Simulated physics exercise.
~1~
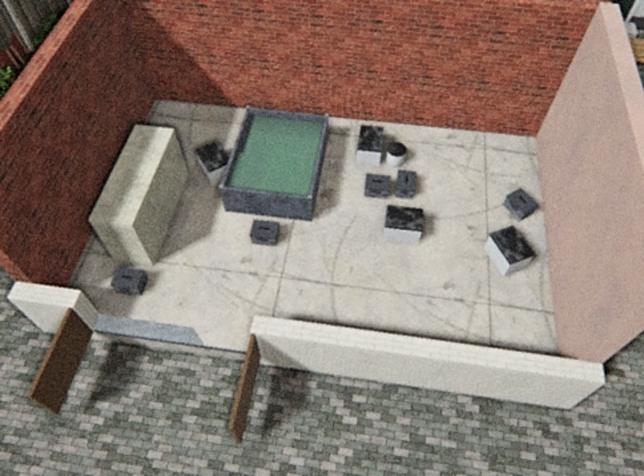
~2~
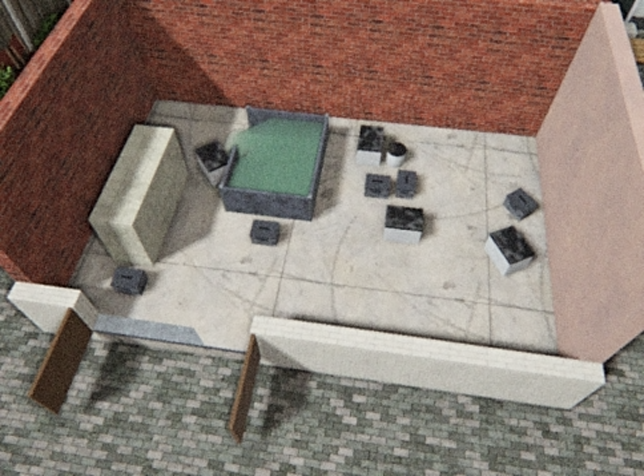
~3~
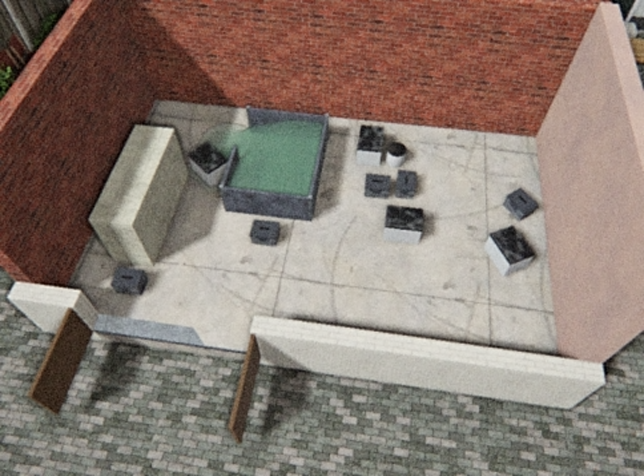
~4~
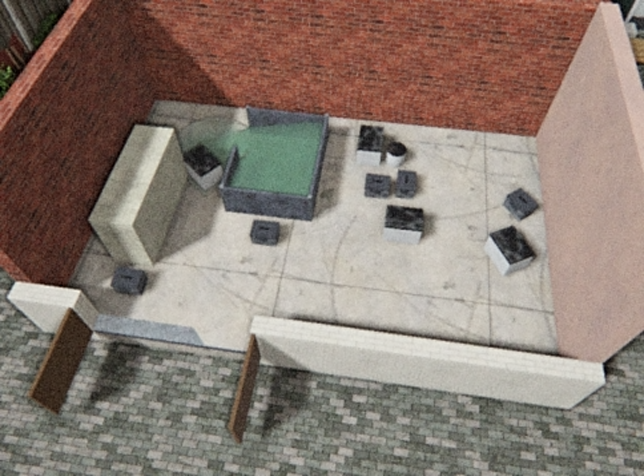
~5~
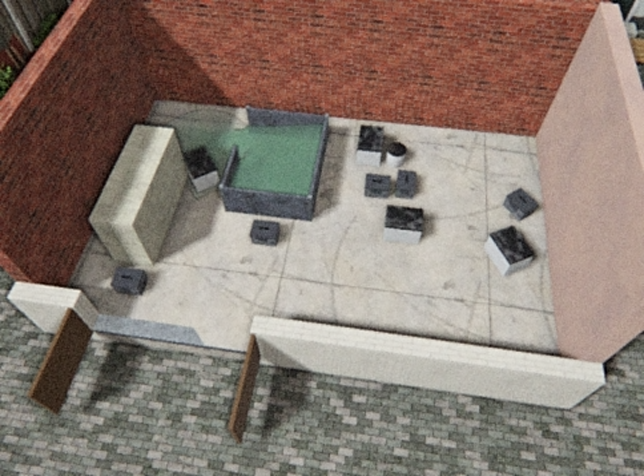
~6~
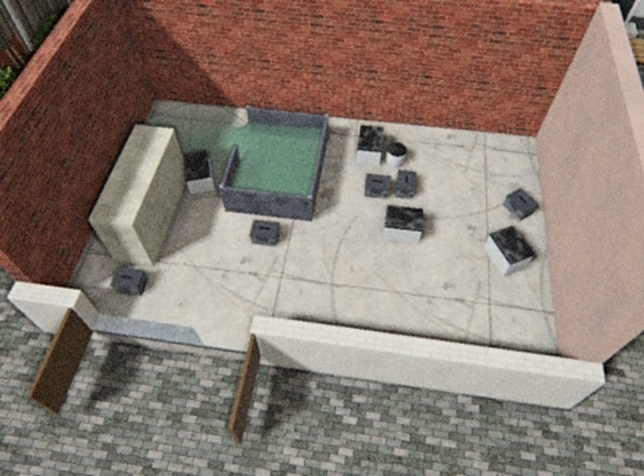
Green water spreads left from a walled tank and nudges a dark-topped box slightly left.
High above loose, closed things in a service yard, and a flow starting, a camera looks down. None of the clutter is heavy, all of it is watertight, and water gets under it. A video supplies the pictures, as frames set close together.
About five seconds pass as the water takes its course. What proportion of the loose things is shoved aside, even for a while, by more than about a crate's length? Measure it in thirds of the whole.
The share is under a third of the whole.
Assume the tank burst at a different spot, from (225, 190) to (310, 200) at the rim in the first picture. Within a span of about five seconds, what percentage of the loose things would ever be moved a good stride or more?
About 20 %.
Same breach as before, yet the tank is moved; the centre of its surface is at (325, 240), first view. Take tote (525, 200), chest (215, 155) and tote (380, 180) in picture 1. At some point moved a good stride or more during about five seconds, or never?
Object by object: Below the mark, over the mark, below the mark.
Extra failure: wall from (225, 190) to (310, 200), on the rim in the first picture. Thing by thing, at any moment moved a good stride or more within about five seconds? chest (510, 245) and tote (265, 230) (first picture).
Lab note, as listed: Stayed below that mark / reached that mark.
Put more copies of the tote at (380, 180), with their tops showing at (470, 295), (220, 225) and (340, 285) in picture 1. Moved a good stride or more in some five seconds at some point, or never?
One by one: Hardly budges; hardly budges; hardly budges.
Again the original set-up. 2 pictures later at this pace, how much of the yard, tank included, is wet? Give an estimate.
Something close to 20 per cent.
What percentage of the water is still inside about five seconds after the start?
Near 96 in a hundred.
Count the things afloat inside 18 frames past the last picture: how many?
Count: 0.
A moment on, 0 of 10 are well off their spots; 0 afloat.
Next, 0 of 10 are well off their spots; 0 afloat.
Later, 1 of 10 are well off their spots; 0 afloat.
In the end, 1 of 10 are well off their spots, and 1 have been at some point; 1 afloat.
